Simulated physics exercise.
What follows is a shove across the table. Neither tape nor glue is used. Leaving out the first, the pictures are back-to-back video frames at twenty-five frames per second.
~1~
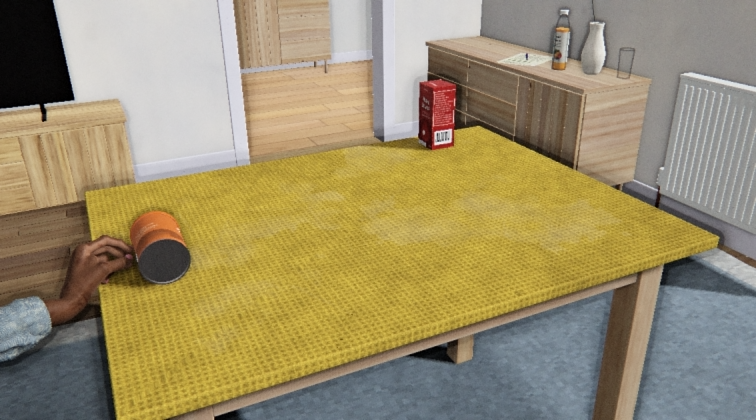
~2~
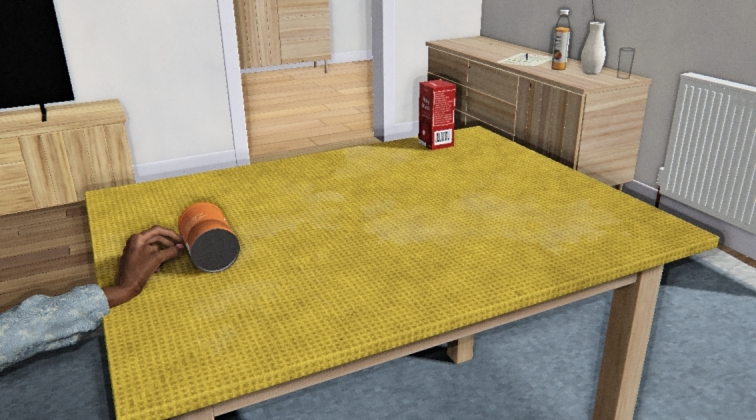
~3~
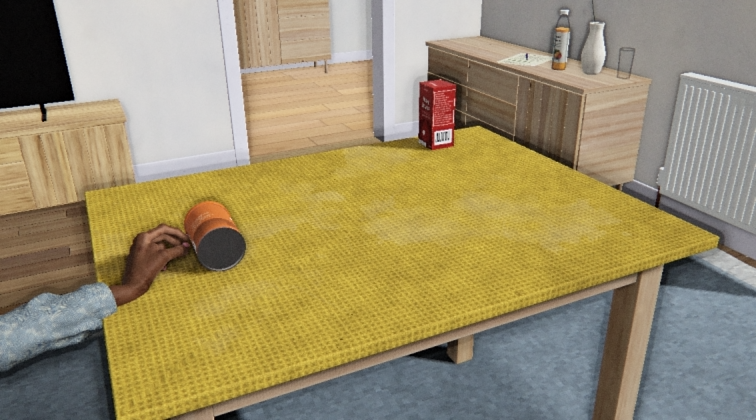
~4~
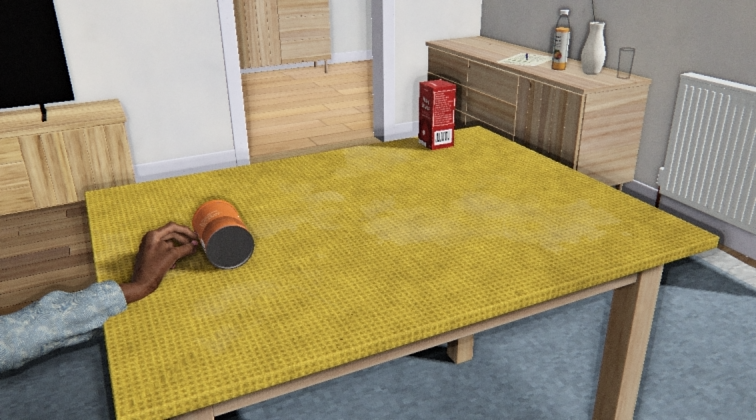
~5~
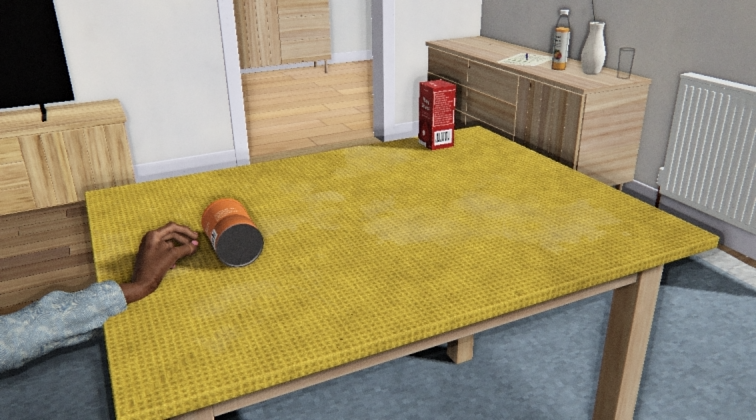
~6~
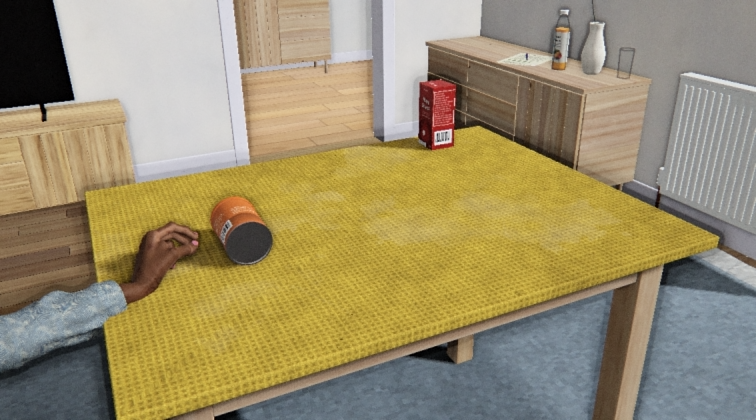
An orange tin lying on its side moved right across a yellow-covered table as a hand pushed it from the left, then rolled a little farther once the hand stayed still behind it.
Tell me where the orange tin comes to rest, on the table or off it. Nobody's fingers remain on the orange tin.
It rests on the table.
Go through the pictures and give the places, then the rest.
Under the hand; orange tin (160, 247), in the first picture.
Under the hand; orange tin (208, 237), in the second picture.
Under the hand; orange tin (214, 236), in the third picture.
Orange tin (223, 234), in the fourth picture.
Orange tin (232, 232) shifted a little, in the fifth picture.
Orange tin (241, 230) shifted a little, in the sixth picture.
Then, 0.30 s on from there, orange tin shifted well along near (299, 218).
Then, 0.80 s on from there, orange tin shifted well along near (365, 205).
In the end, moved from the start, orange tin. At the end, from the last picture's camera, orange tin near (406, 196).
